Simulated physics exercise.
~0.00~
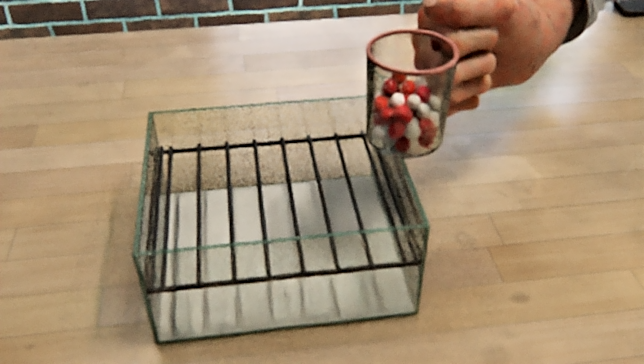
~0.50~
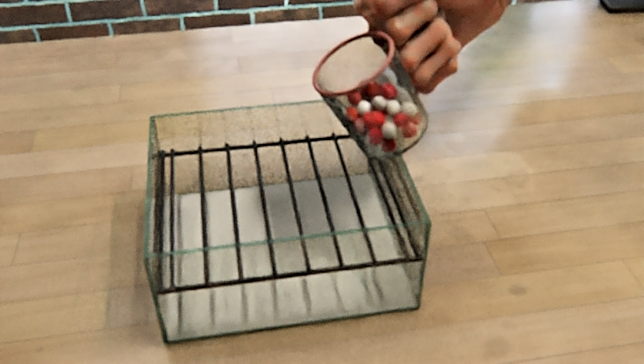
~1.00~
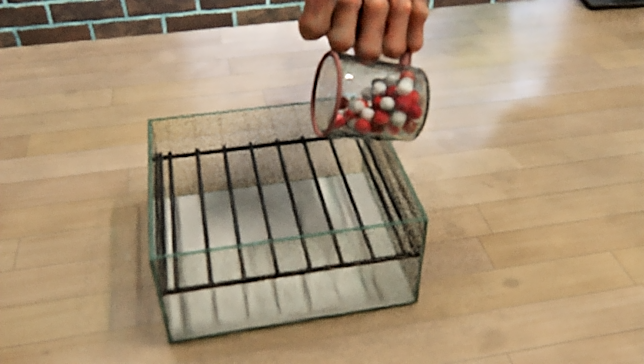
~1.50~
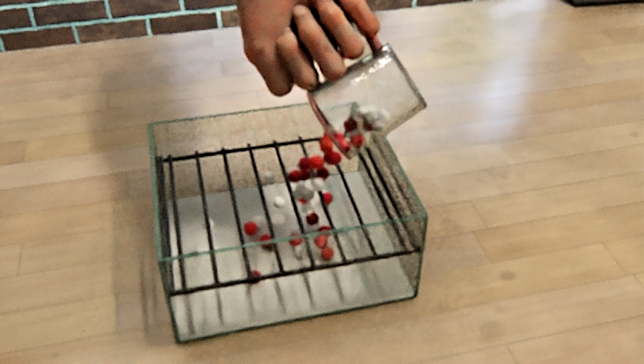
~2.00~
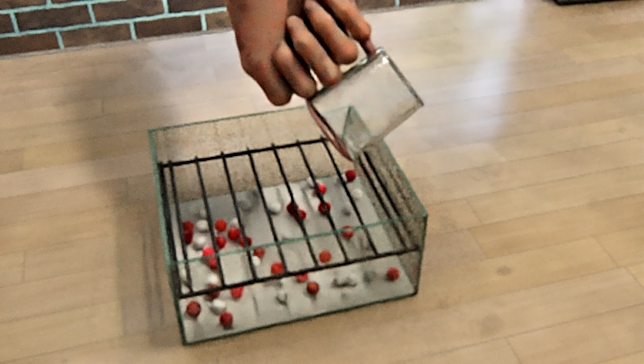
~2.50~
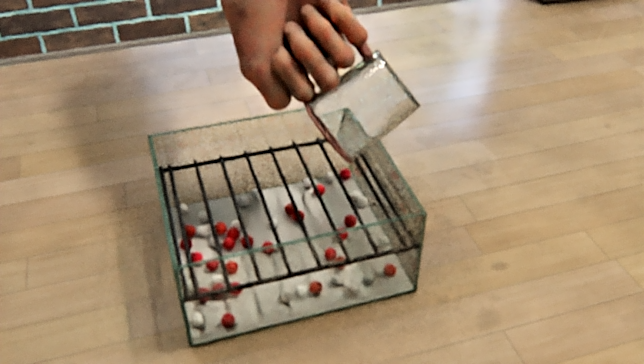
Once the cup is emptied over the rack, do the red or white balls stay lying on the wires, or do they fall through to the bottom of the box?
Both colours fall through. The white balls and the red balls all drop between the wires and end up beneath the rack.
A hand holds a clear cup of red and white balls above a glass box on a pale wooden table, seen from above at an angle, with a brick wall behind. A rack of dark wires spans the box. The hand moves the cup left and tips it onto its side, the balls still inside. It then turns the cup further over, and the balls spill down to the left onto the rack. Both colours drop between the wires and spread across the bottom of the box, leaving the tilted cup empty above them.
